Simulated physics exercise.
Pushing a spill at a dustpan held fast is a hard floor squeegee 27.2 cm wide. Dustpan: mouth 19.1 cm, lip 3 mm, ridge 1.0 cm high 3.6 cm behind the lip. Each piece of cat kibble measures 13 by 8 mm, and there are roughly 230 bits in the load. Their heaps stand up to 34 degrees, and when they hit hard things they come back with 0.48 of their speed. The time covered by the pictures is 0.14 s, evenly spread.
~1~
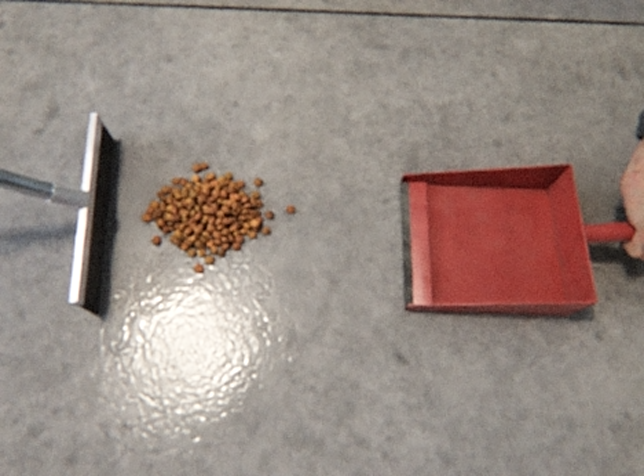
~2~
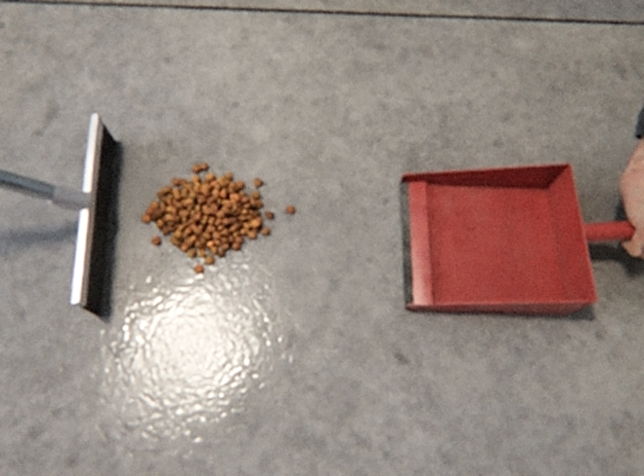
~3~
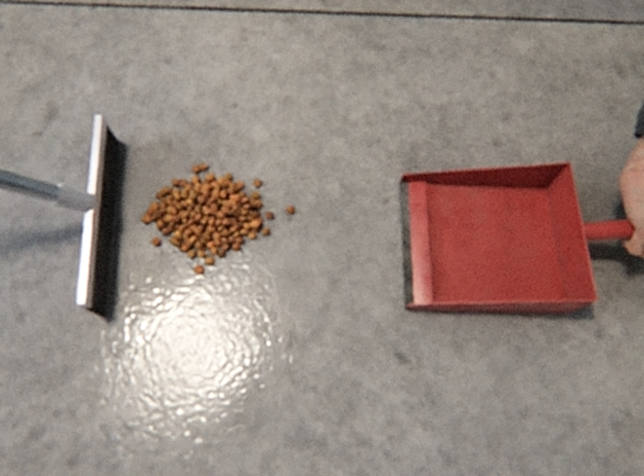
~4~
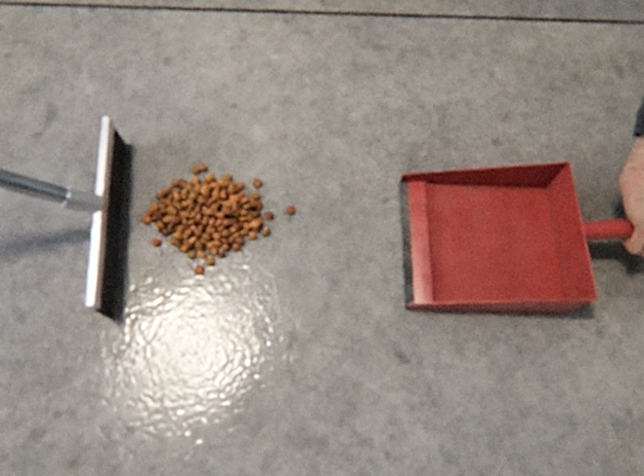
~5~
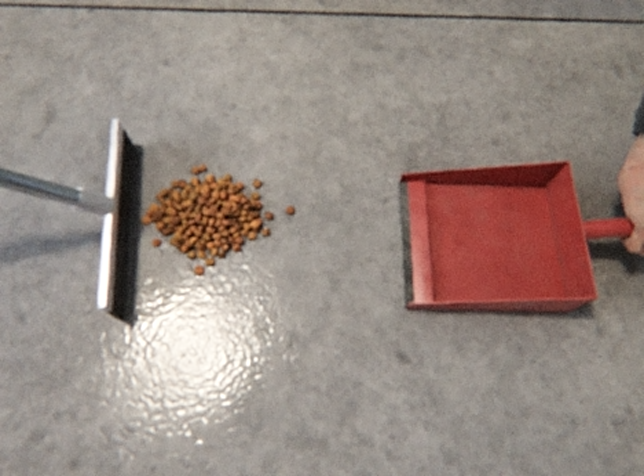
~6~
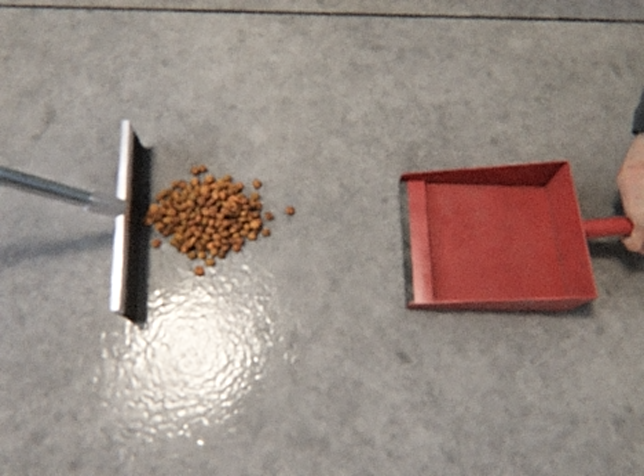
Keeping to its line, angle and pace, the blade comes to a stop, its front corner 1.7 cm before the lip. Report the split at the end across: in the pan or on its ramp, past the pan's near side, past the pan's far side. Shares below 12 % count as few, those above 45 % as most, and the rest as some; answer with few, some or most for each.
Final split: Pan: Some; near side: Few; far side: Some.
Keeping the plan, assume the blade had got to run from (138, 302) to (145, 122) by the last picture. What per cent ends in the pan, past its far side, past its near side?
Per cent by place - pan 40, far side 35, near side 0.
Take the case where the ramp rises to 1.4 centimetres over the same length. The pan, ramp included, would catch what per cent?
Around 25 per cent.
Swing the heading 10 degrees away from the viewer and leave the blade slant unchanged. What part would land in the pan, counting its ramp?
Estimate: 30 % in pan or on ramp.
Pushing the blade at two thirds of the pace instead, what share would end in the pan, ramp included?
I'd put it at roughly 30 per cent.
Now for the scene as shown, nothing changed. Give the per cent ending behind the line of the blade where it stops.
About 5 percent.
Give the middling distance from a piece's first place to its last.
Median: Approx. 28 cm.
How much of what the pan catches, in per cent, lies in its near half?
Something like 50 in a hundred.
Then, 0.30 s after the last picture, middle of the blade 21 cm from the lip; 0 % over the lip, far side 10 %, near side 0 %.
Then, 0.50 s after the last picture, middle of the blade 10 cm from the lip; 0 % over the lip, far side 15 %, near side 0 %.
Then, 0.82 s after the last picture, middle of the blade 3 cm from the lip; 30 % over the lip, far side 20 %, near side 0 %.
In the end, pan 30 %, near side 0 %, far side 20 %, in front of the lip or behind the blade 50 %.
